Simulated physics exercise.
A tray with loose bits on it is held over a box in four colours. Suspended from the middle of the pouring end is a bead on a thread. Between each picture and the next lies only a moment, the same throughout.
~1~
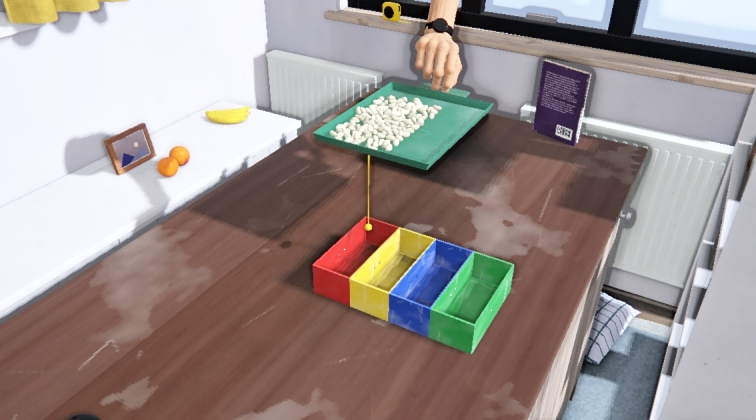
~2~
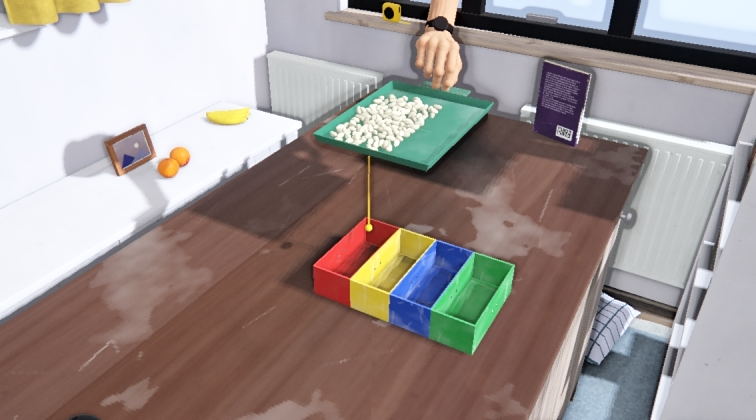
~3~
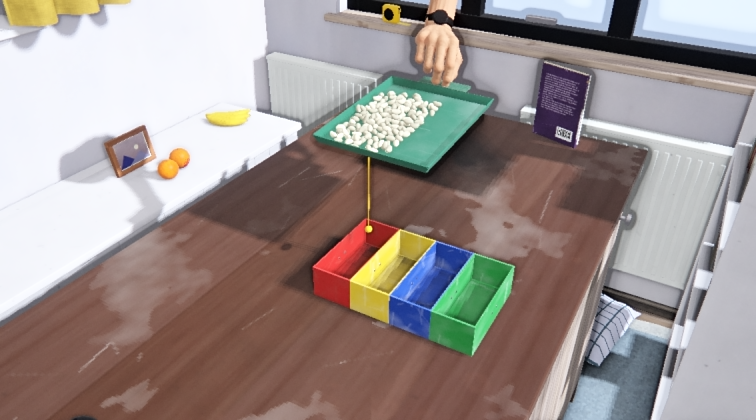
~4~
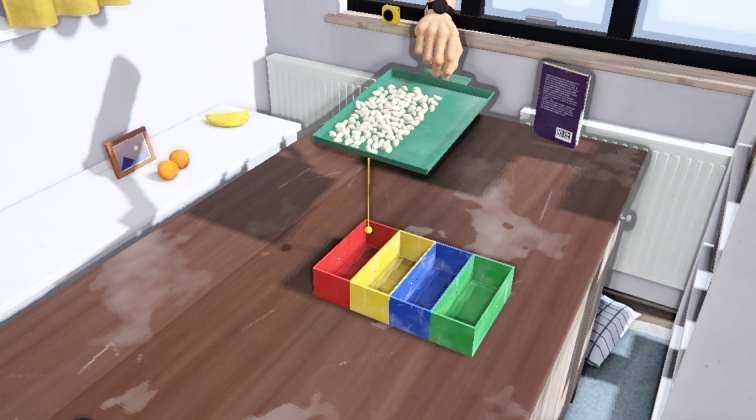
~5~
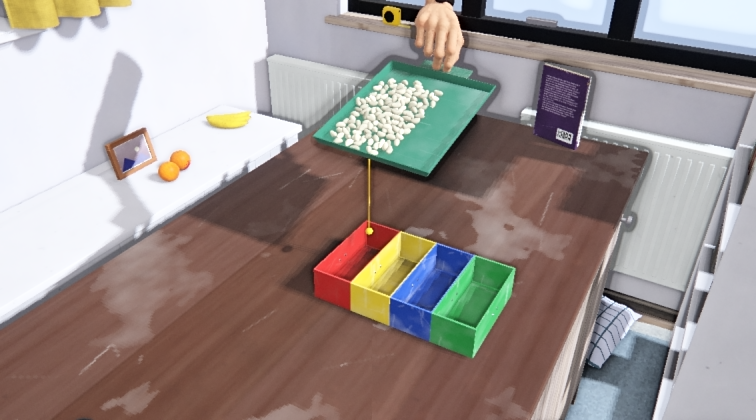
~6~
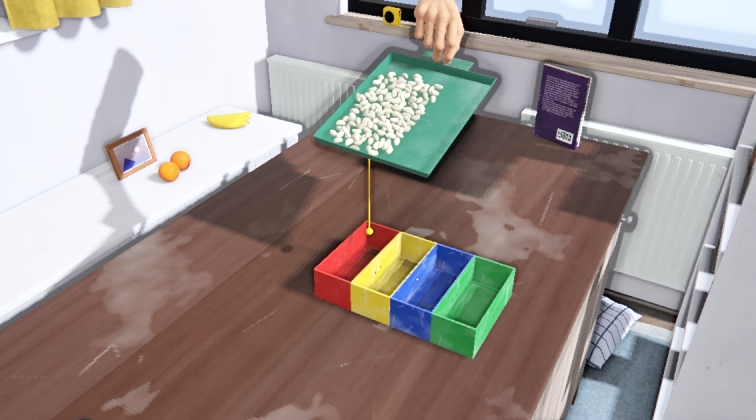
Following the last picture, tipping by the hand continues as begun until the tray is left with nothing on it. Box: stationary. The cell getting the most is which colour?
It is yellow.
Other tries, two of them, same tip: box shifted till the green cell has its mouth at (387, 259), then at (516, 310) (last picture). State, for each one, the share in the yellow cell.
Around 0 and around 20 per cent, in that order.
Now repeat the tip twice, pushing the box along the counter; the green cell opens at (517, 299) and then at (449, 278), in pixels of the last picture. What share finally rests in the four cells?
You'd get 70 per cent first and 100 per cent second.
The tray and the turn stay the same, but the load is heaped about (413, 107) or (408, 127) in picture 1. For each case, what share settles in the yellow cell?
50 and 40 per cent.
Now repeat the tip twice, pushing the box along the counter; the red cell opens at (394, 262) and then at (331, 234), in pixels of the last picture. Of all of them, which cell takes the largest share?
The red cell, then blue.
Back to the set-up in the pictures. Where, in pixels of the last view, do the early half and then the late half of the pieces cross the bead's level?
First around (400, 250), afterwards around (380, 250).
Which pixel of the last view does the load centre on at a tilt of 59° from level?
Roughly at (382, 138).
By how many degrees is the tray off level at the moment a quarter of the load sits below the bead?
Somewhere around 85 degrees.
Soon, tray tipped steeply; nearly all on the tray; a small part falling or outside the box.
A while on, tray tipped right over; a stray few on the tray; about a third in the yellow cell; about a quarter in the red cell; about a quarter in the blue cell; about a quarter falling or outside the box.
Towards the end, tray tipped past a quarter turn; about a third in the yellow cell; about a quarter in the red cell; about a quarter in the blue cell; a small part falling or outside the box.
Finally, tray tipped past a quarter turn; about a third in the yellow cell; about a quarter in the red cell; about a quarter in the blue cell; none in the green cell; a small part outside the box.
